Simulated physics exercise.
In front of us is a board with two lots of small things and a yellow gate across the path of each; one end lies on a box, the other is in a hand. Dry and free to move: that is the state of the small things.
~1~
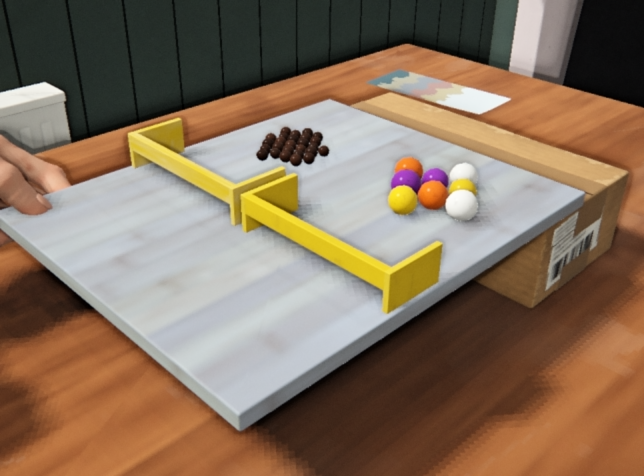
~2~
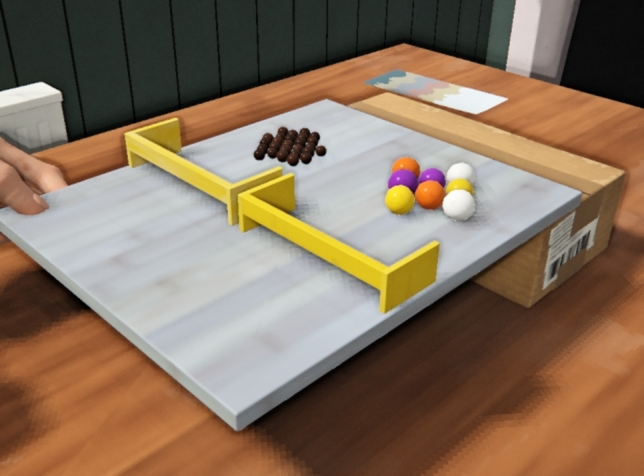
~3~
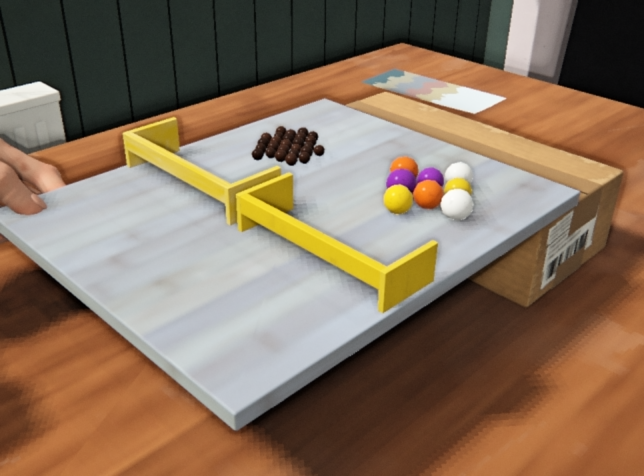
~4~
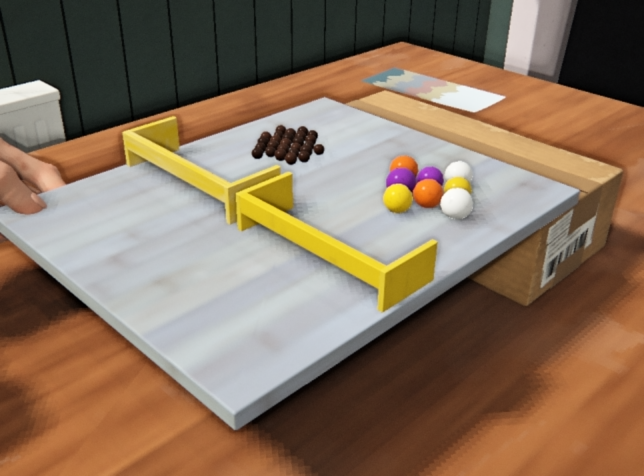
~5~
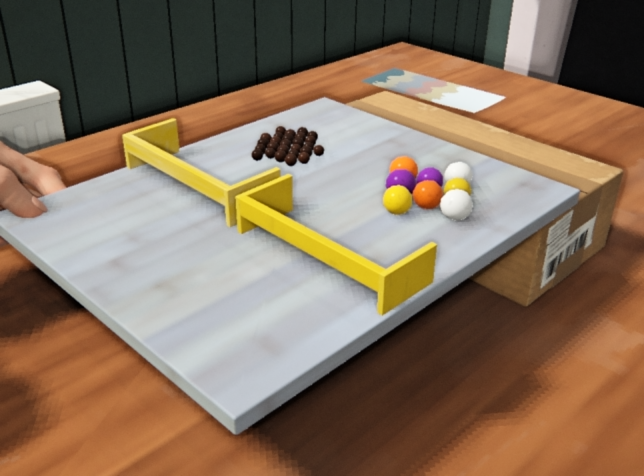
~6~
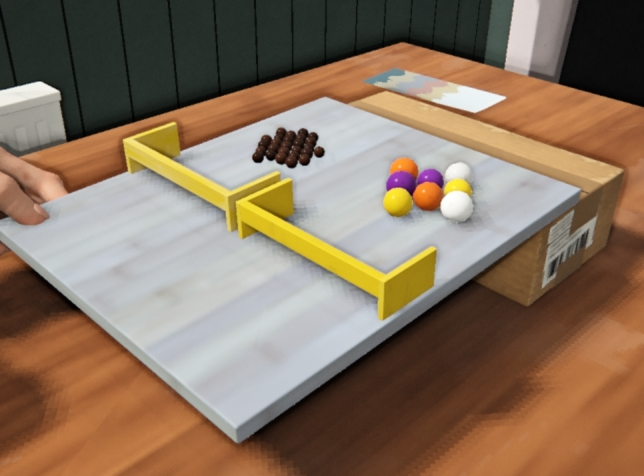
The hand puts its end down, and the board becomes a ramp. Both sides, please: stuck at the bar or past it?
Nearer batch: Stuck at the bar. Farther batch: Past it.
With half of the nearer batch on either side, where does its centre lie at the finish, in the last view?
I'd put it at about (327, 293) when it all comes to rest.
Then, 0.51 s past the last view, board sloping at 10°; nearer batch on its way down; farther batch on its way down.
Then, 0.96 s past the last view, board resting at 16°; nearer batch has reached its gate; farther batch all past its gate.
Finally, board resting at 16°; nearer batch gathered behind its gate; farther batch all past its gate.
